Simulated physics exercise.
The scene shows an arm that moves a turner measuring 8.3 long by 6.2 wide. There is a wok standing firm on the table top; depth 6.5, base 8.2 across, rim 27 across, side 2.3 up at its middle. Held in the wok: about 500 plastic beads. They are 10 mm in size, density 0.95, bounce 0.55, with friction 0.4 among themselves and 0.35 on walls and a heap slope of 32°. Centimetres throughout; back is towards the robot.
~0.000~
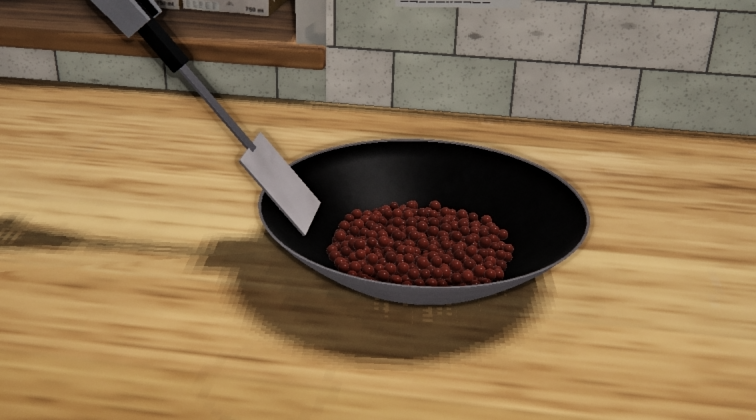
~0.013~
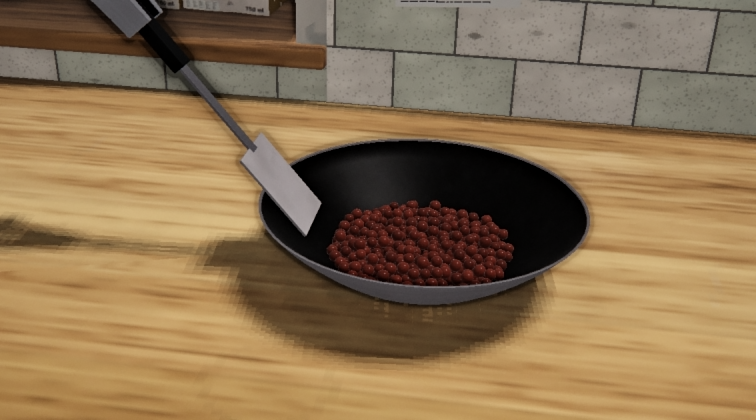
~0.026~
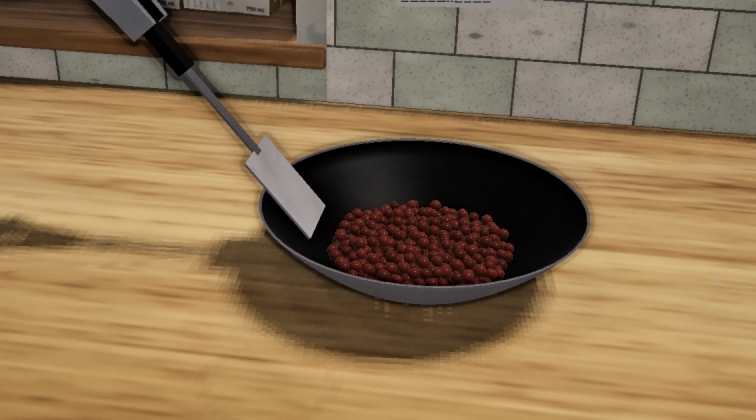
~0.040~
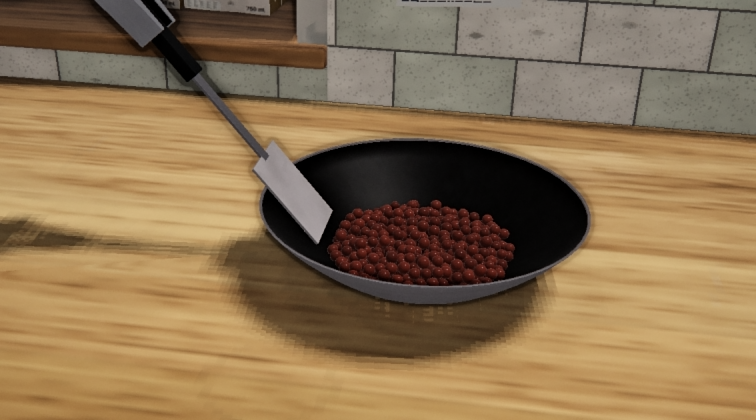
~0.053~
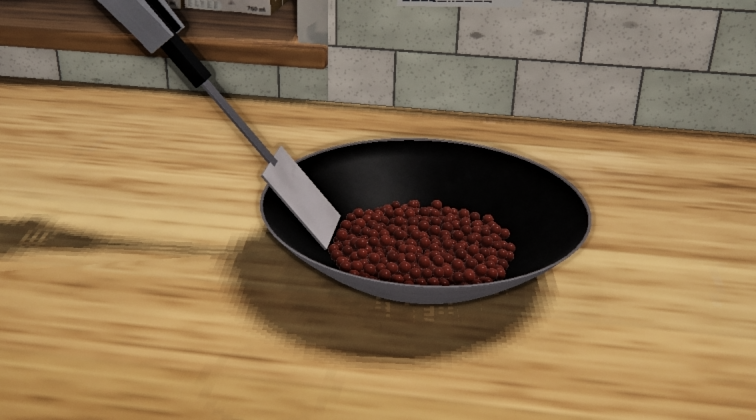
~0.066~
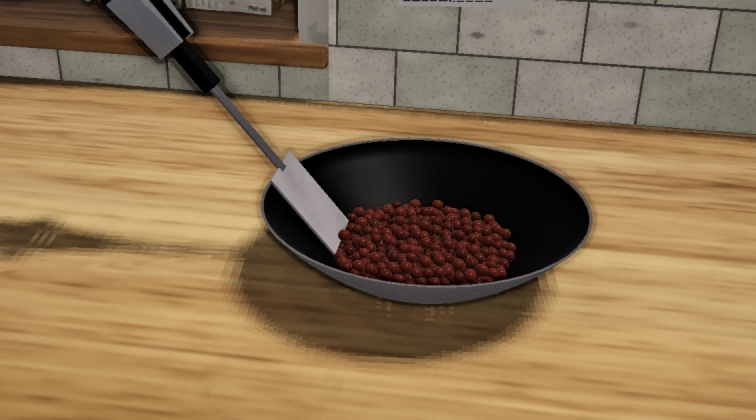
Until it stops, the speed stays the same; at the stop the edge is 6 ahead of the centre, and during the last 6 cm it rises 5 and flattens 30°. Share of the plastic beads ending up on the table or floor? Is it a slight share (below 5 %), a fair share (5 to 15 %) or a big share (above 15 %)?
It is a slight share.
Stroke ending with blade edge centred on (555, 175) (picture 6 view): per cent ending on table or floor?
Something close to 10 in a hundred.
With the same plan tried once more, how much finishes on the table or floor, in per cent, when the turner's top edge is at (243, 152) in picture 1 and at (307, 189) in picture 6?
It comes to something like 10 %, give or take.
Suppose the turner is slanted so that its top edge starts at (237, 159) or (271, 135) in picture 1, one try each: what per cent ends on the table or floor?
About 0 and 0 per cent.
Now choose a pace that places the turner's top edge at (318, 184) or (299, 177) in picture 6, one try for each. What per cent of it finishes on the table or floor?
Near 15 per cent in the first try and near 10 per cent in the second.
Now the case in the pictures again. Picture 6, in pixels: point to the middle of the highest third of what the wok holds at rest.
It is centred near (506, 237) in the last view.
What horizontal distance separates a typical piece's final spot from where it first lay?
Roughly 3 centimetres.
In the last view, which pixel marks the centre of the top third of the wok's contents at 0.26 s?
Centre: Roughly (493, 232) in the last picture.
After 0.16 s, sloping 50°, highest piece 4 above the table; 498 in the wok.
After 0.26 s, sloping 37°, highest piece 6 above the table; 498 in the wok.
After 0.50 s, sloping 20°, highest piece 7 above the table; 498 in the wok.
After 1.55 s, sloping 20°, highest piece 6 above the table; 498 in the wok.
At rest, 498 in the wok. That is 0 % on the table or floor.
